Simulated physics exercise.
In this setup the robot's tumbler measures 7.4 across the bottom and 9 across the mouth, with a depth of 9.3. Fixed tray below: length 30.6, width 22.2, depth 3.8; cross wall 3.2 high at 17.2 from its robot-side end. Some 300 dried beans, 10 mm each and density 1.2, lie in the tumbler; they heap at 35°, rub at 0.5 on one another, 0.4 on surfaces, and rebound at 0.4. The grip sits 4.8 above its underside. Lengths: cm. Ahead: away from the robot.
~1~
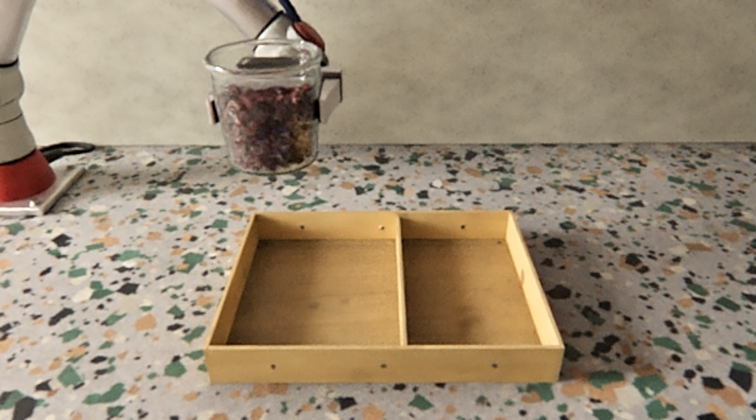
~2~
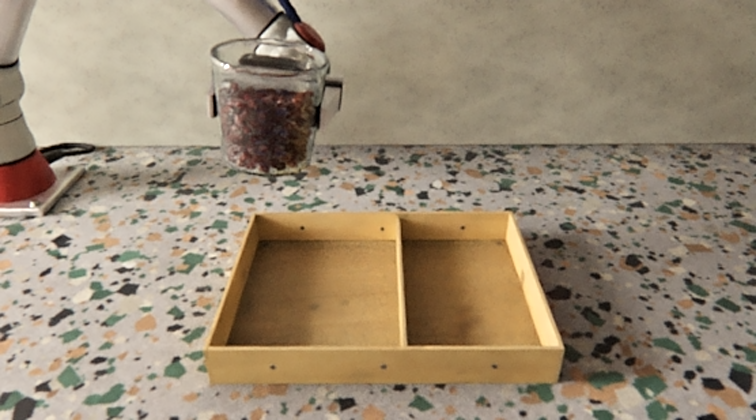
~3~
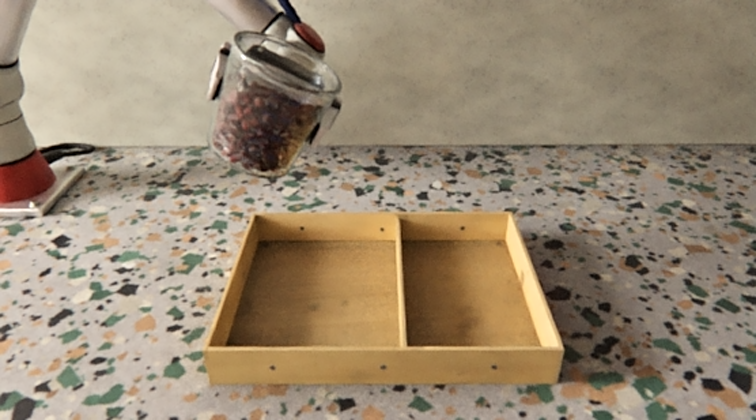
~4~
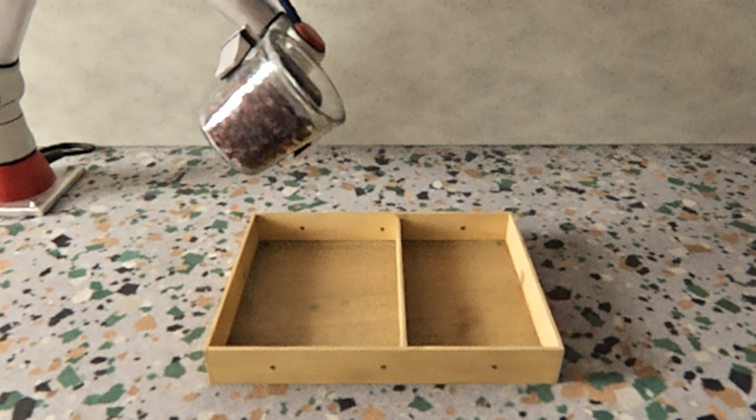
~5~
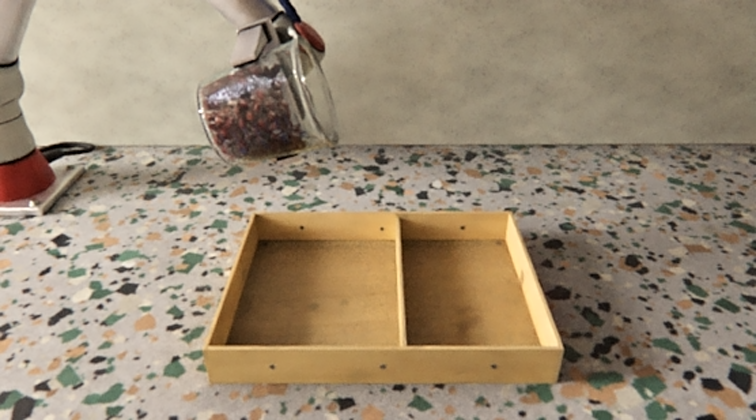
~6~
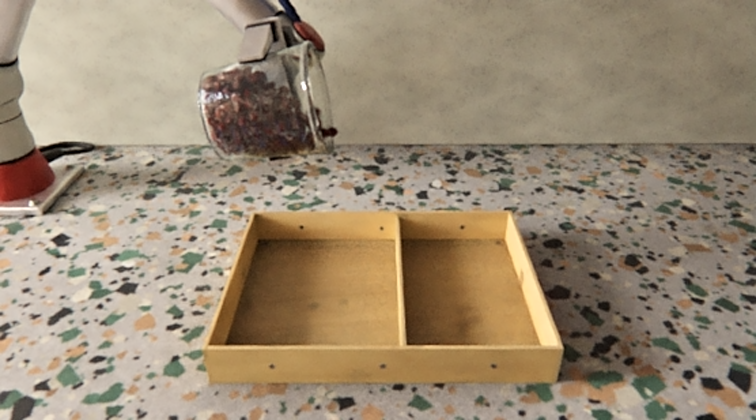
A robot arm tilts a clear tumbler of dark dried beans rightward onto its side.
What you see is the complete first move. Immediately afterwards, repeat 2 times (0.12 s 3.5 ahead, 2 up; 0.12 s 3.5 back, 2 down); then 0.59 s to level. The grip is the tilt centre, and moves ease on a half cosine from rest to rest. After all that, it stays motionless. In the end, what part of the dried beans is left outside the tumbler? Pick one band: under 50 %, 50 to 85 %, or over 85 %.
50 to 85 %.
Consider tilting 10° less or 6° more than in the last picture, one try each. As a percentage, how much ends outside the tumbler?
55 and 90 percent.
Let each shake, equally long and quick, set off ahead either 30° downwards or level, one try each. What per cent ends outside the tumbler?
40 and 65 %.
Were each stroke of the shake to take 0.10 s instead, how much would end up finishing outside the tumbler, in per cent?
It would be near 90 per cent.
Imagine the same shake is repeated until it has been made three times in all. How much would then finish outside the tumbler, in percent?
That share would be near 85 percent.
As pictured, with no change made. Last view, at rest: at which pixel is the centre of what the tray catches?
It ends up close to (421, 294).
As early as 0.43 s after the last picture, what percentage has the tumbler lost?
Near 60 in a hundred parts have gone so far.
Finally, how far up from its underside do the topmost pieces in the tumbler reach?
I'd say near 4.5 cm from the bottom.
Then, 0.43 s after the last picture, tilted 80° forward, highest piece 22 above the table; 128 in the tumbler, 109 in the far-side part, 49 in the robot-side part, 16 in flight or on a rim.
Then, 0.86 s after the last picture, tilted 23° forward, highest piece 24 above the table; 142 in the far-side part, 90 in the robot-side part, 69 in the tumbler, 1 in flight or on a rim.
Then, 1.27 s after the last picture, level, highest piece 22 above the table; 142 in the far-side part, 91 in the robot-side part, 69 in the tumbler.
Then, 2.32 s after the last picture, level, highest piece 21 above the table; 142 in the far-side part, 91 in the robot-side part, 69 in the tumbler.
Final count, 142 in the far-side part, 91 in the robot-side part, 69 in the tumbler. That is 77 % outside the tumbler.
